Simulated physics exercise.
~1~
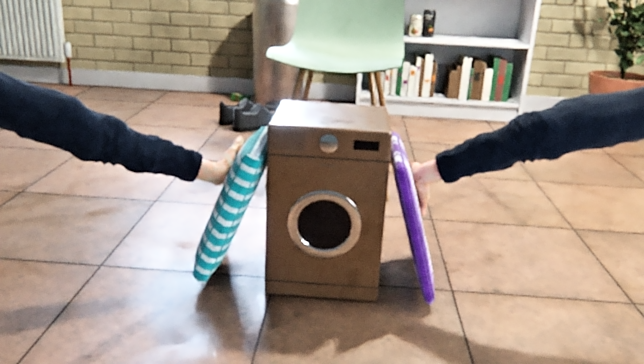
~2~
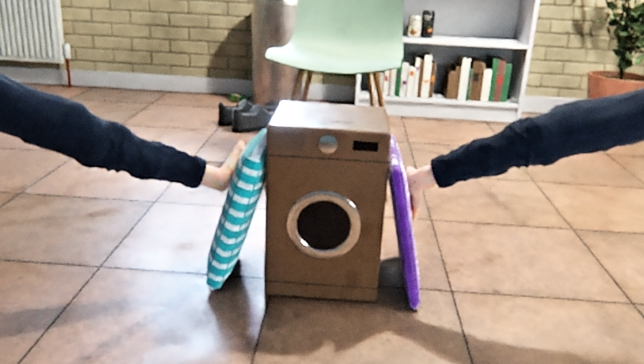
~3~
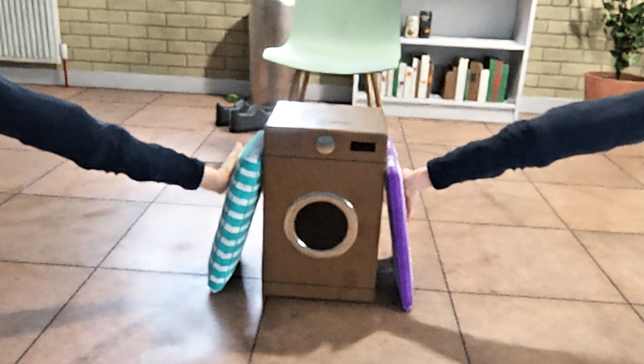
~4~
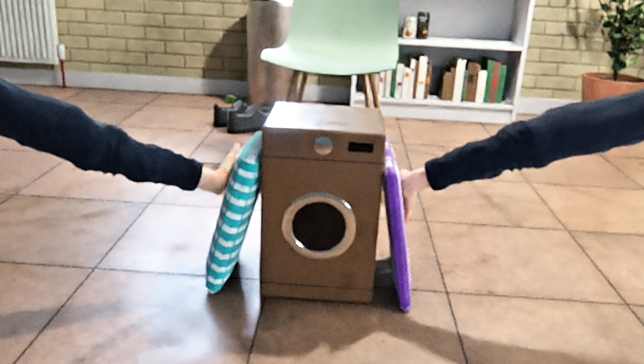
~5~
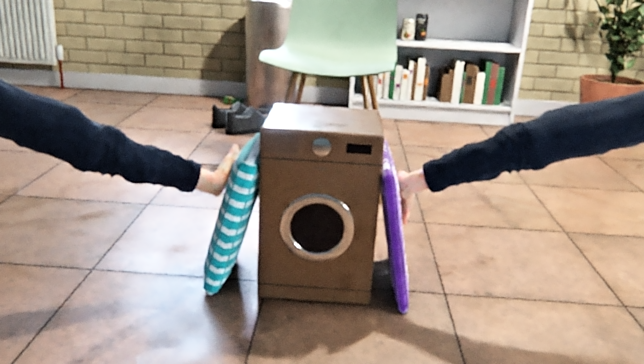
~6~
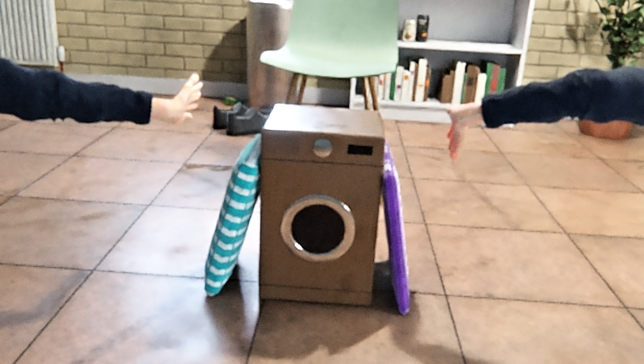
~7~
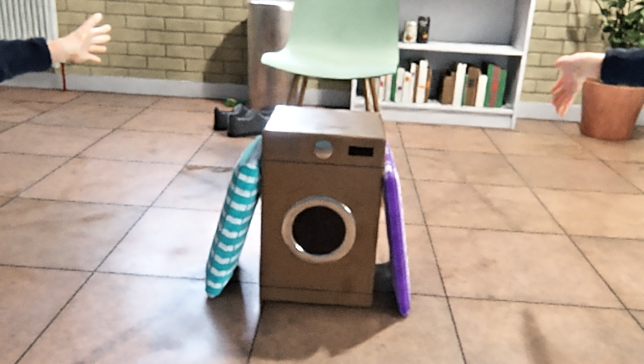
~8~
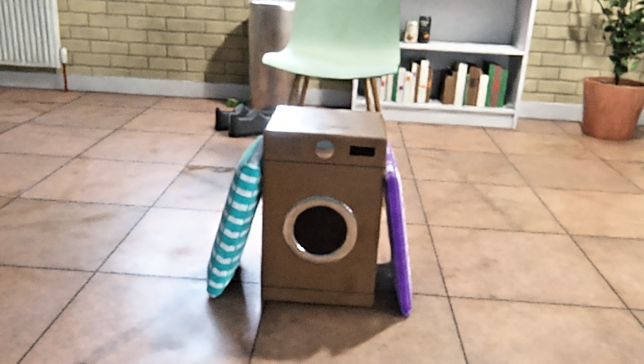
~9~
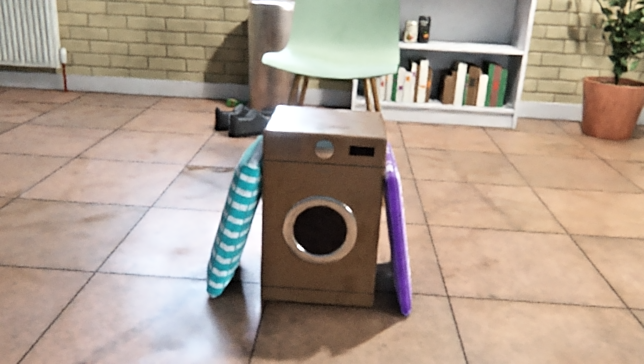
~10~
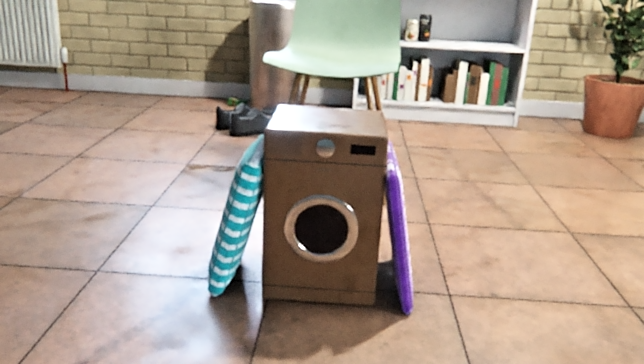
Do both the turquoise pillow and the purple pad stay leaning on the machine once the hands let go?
Yes, the turquoise pillow holds its lean on the left side and the purple pad remains propped up on the right.
Two hands resting a turquoise striped pillow and a purple pad against a brown machine, then letting go, both staying propped.
